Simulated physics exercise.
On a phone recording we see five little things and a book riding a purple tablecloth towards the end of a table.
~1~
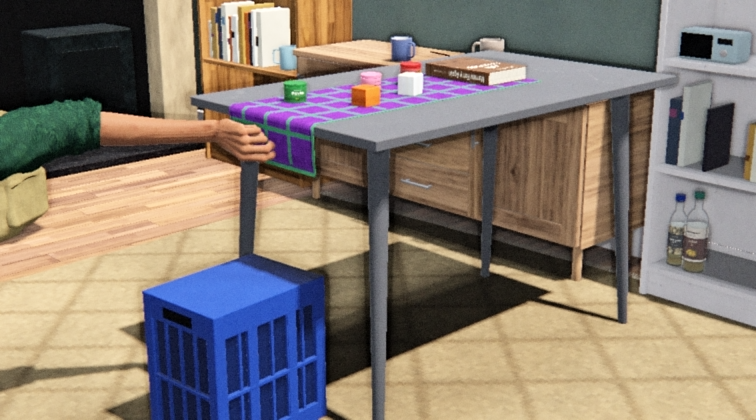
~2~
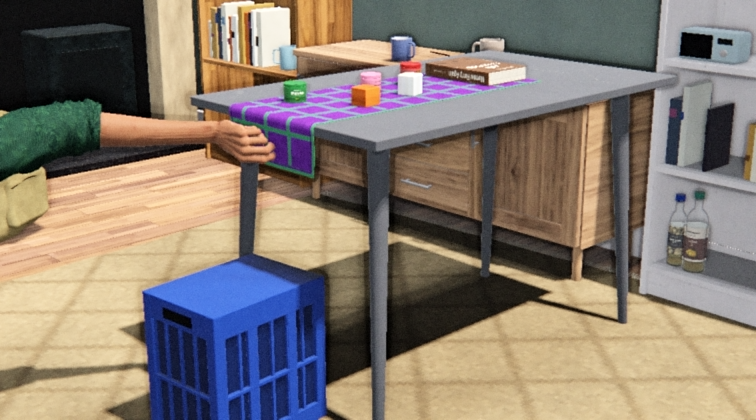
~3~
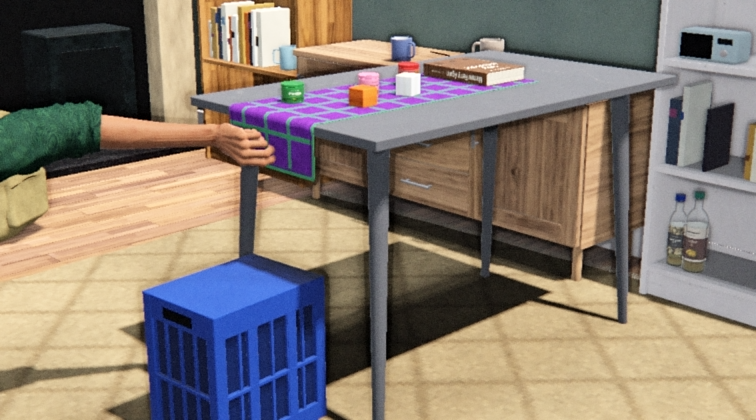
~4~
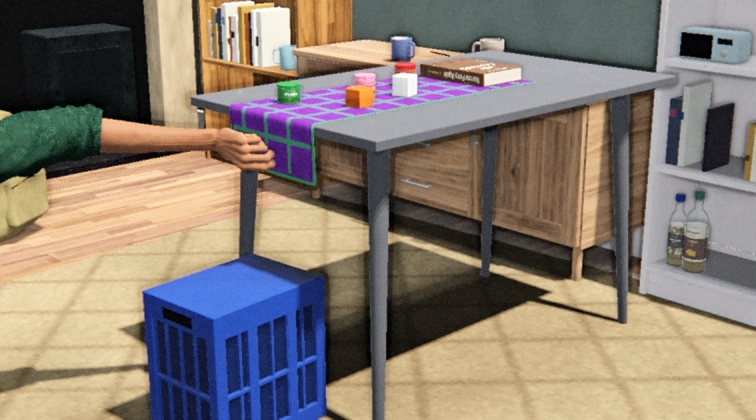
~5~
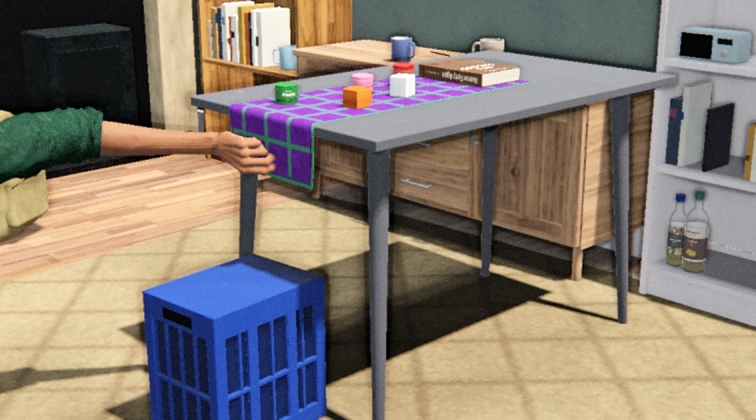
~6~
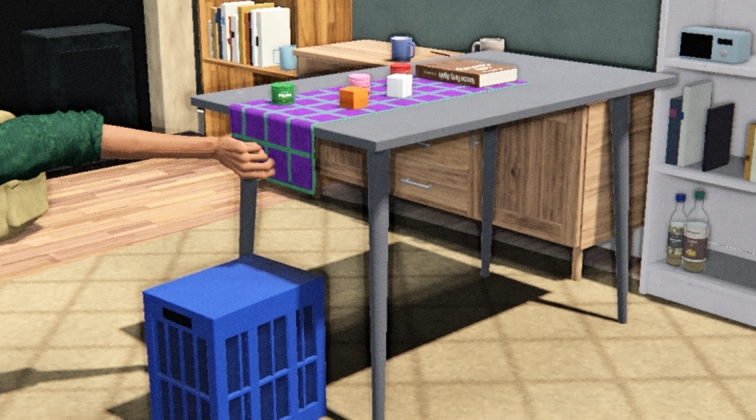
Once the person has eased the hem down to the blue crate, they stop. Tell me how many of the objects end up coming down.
Objects that come down: Two.
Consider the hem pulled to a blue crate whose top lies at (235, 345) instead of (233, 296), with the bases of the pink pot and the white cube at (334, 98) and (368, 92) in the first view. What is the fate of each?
Pink pot: Off. White cube: Off.
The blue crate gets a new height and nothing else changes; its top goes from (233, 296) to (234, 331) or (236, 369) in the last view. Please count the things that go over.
Respectively 3 and 4.
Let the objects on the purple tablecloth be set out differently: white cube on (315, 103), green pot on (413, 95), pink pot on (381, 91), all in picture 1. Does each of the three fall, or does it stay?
White cube - leaves the top. Green pot - stays aboard. Pink pot - stays aboard.
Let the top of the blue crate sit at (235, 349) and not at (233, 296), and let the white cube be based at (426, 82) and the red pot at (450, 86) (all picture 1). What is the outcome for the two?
Outcome for the white cube: It stays. Outcome for the red pot: It stays.
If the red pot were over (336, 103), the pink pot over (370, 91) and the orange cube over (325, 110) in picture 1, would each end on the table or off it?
So, the red pot ends up down, the pink pot makes it through, the orange cube ends up down.
Soon after, hem near (272, 218); all still up.
After that, hem on the crate; green pot and orange cube gone.
In the end, hem on the crate; green pot and orange cube gone. It carries off two.
